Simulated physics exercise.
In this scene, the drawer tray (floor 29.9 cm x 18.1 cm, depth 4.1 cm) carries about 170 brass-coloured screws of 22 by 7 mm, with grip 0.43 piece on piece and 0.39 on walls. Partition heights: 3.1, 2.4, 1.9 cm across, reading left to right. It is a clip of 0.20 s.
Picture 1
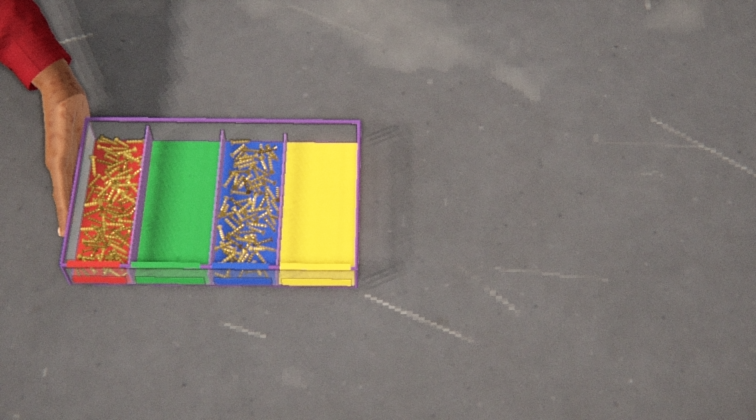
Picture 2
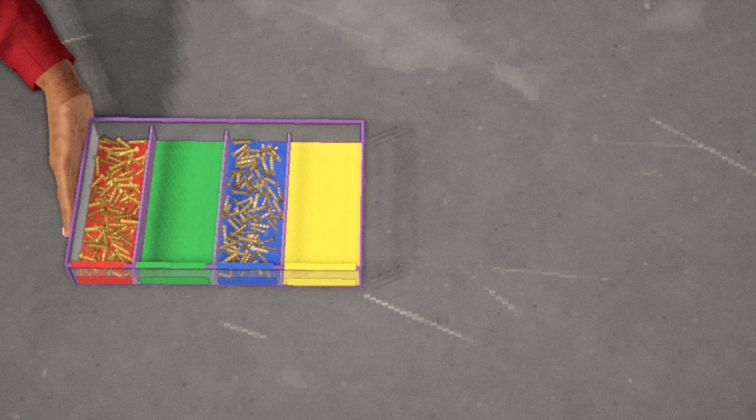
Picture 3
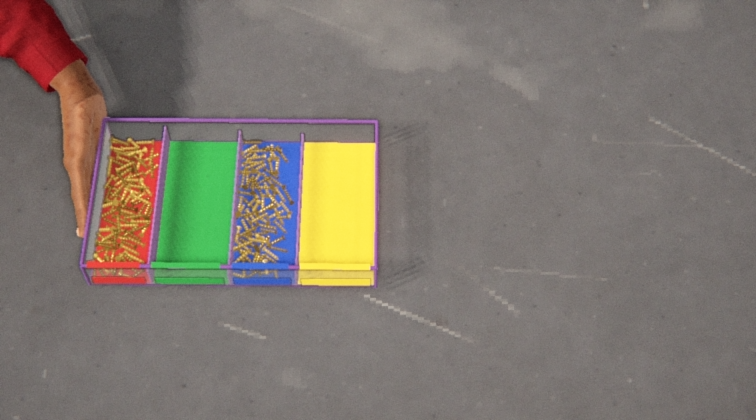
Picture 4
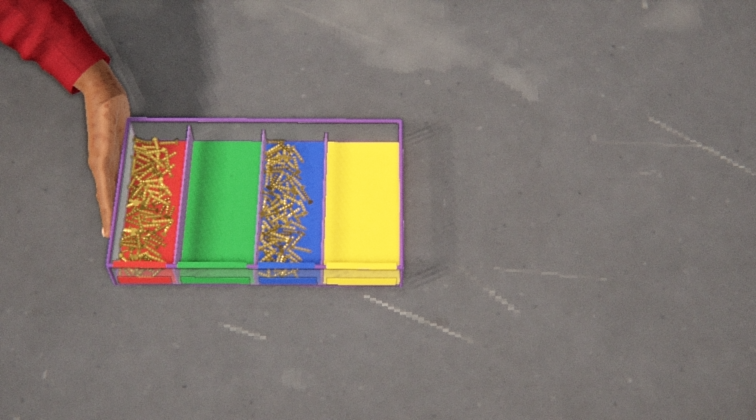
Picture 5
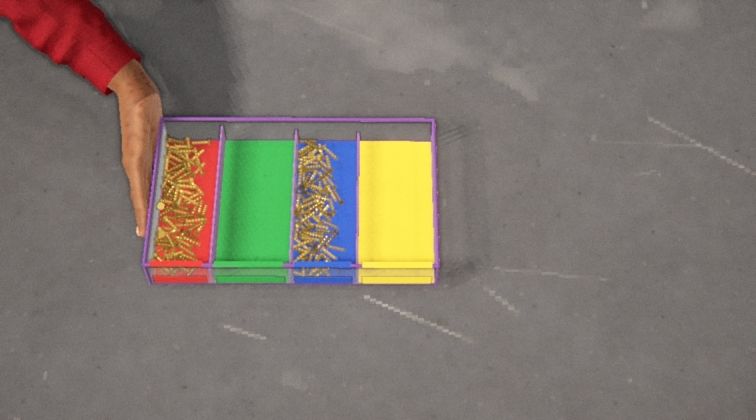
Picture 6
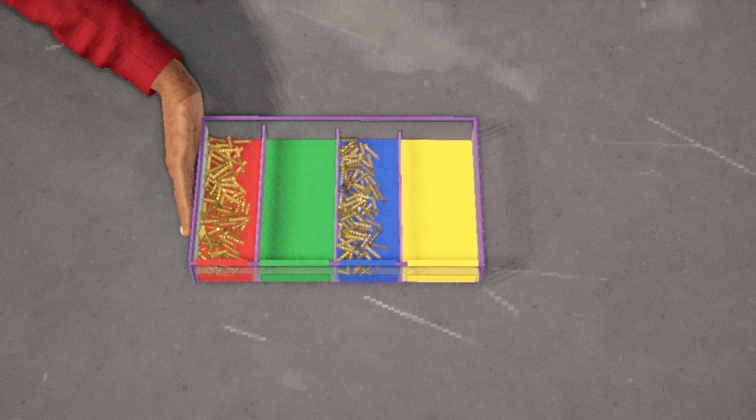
A hand pushes a clear divided tray of brass-coloured screws to the right across a grey surface.
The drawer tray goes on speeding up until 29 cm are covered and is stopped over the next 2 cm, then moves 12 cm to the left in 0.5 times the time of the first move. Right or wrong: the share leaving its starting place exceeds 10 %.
Right.
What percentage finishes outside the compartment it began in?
About 25%.
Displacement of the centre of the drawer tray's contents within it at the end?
It ends up roughly 0.5 centimetres off.
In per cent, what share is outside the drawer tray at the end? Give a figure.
5 per cent, roughly.
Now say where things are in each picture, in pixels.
Drawer tray at (210, 269); tilt 0 degrees; moved 0.0 cm; red 55 %, blue 45 %, in the first picture.
Drawer tray at (214, 269); tilt 0 degrees; moved 0.5 cm, in the second picture.
Drawer tray at (229, 269); tilt 0 degrees; moved 2.1 cm, in the third picture.
Drawer tray at (256, 268); tilt 0 degrees; moved 4.7 cm, in the fourth picture.
Drawer tray at (291, 267); tilt 0 degrees; moved 8.4 cm, in the fifth picture.
Drawer tray at (337, 266); tilt 0 degrees; moved 13.0 cm; red 55 %, blue 45 %, in the sixth picture.
Then, 0.12 s after the last picture, tilt 0 degrees; red 55 %, blue 45 %; 0 % away from where they began.
Then, 0.22 s after the last picture, tilt 0 degrees; red 45 %, yellow 20 %, green 5 %, blue 30 %; 25 % away from where they began.
Then, 0.32 s after the last picture, tilt 0 degrees; outside 5 %, red 45 %, yellow 15 %, green 5 %, blue 30 %; 25 % away from where they began.
Then, 0.41 s after the last picture, tilt 0 degrees; outside 5 %, red 45 %, yellow 15 %, green 5 %, blue 30 %; 25 % away from where they began.
In the end, outside 5 %, red 45 %, yellow 15 %, green 5 %, blue 30 %; 25 % away from where they began.
